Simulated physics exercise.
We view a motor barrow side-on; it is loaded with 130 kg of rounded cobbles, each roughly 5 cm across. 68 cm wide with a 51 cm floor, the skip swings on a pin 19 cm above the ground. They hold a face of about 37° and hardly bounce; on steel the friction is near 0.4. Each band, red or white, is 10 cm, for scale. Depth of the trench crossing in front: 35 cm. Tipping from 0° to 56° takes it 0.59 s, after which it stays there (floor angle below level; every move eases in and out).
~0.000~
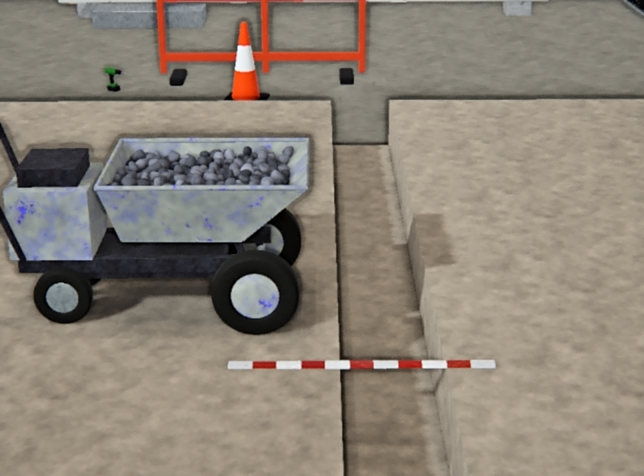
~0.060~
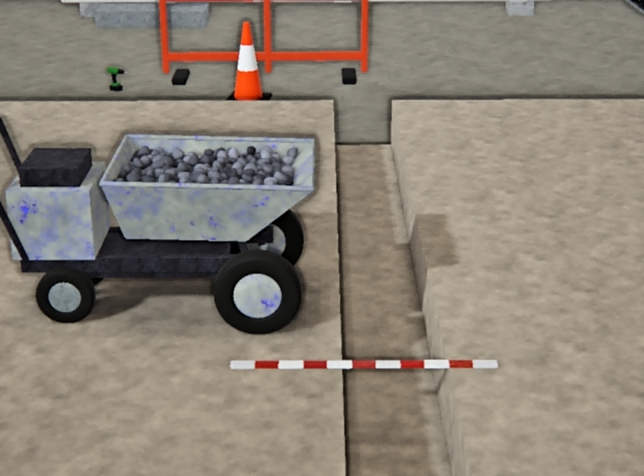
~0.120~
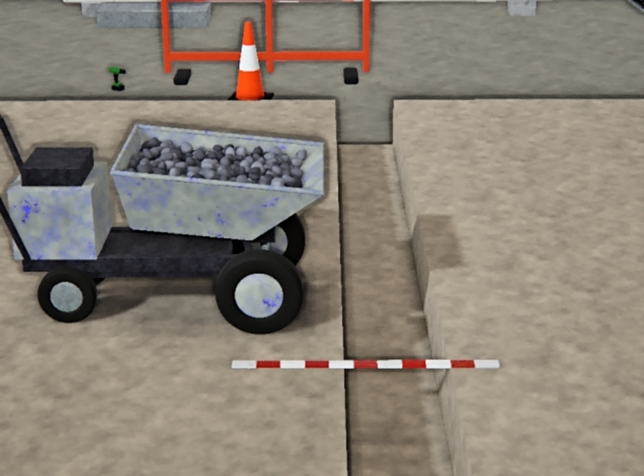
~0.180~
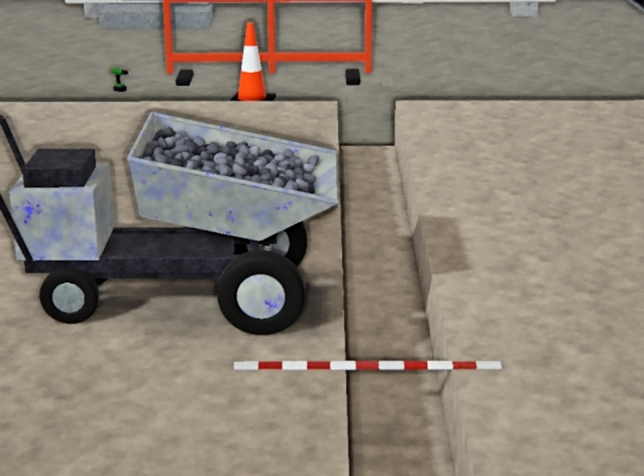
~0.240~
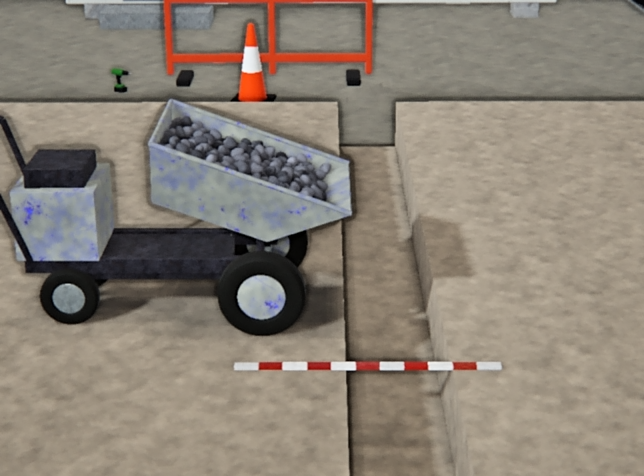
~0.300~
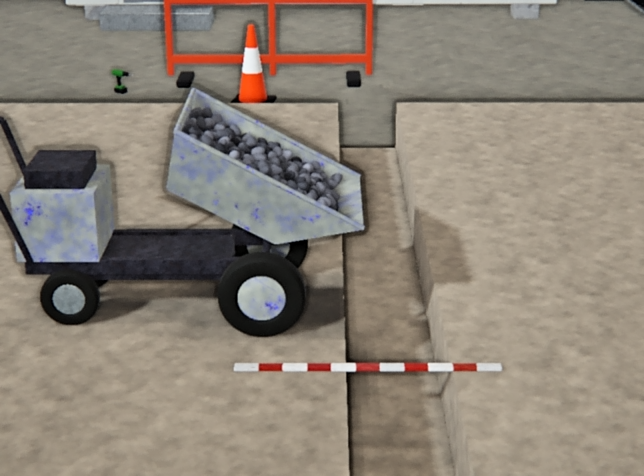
On bare ground beside a narrow trench, a small four-wheeled barrow carries a pale skip full of rounded grey stones; the skip tilts steadily, its rear rising and its right lip reaching over the trench edge, stones still inside.
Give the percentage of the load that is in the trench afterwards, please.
Near 63 per cent of the load.
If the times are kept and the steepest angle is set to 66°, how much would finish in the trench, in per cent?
About 55%.
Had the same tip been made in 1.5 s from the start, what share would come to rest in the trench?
Probably about 85 in a hundred.
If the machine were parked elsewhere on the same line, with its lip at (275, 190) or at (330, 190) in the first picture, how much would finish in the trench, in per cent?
90 and 45 %.
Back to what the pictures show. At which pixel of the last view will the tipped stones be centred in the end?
Resting centre: About (425, 348).
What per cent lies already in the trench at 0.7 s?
Roughly 10% by that time.
After 0.4 s the floor is at 47°; 100 % in the skip; the foremost stones are at (360, 224).
After 0.7 s the floor is at 56°; 88 % in the skip, 12 % in the trench; the foremost stones are at (438, 287).
After 1.0 s the floor is at 56°; 40 % in the skip, 25 % in the trench, 36 % past the trench; the foremost stones are at (553, 294).
After 3.0 s the floor is at 56°; 0 % in the skip, 63 % in the trench, 37 % past the trench; the foremost stones are past the picture's edge.
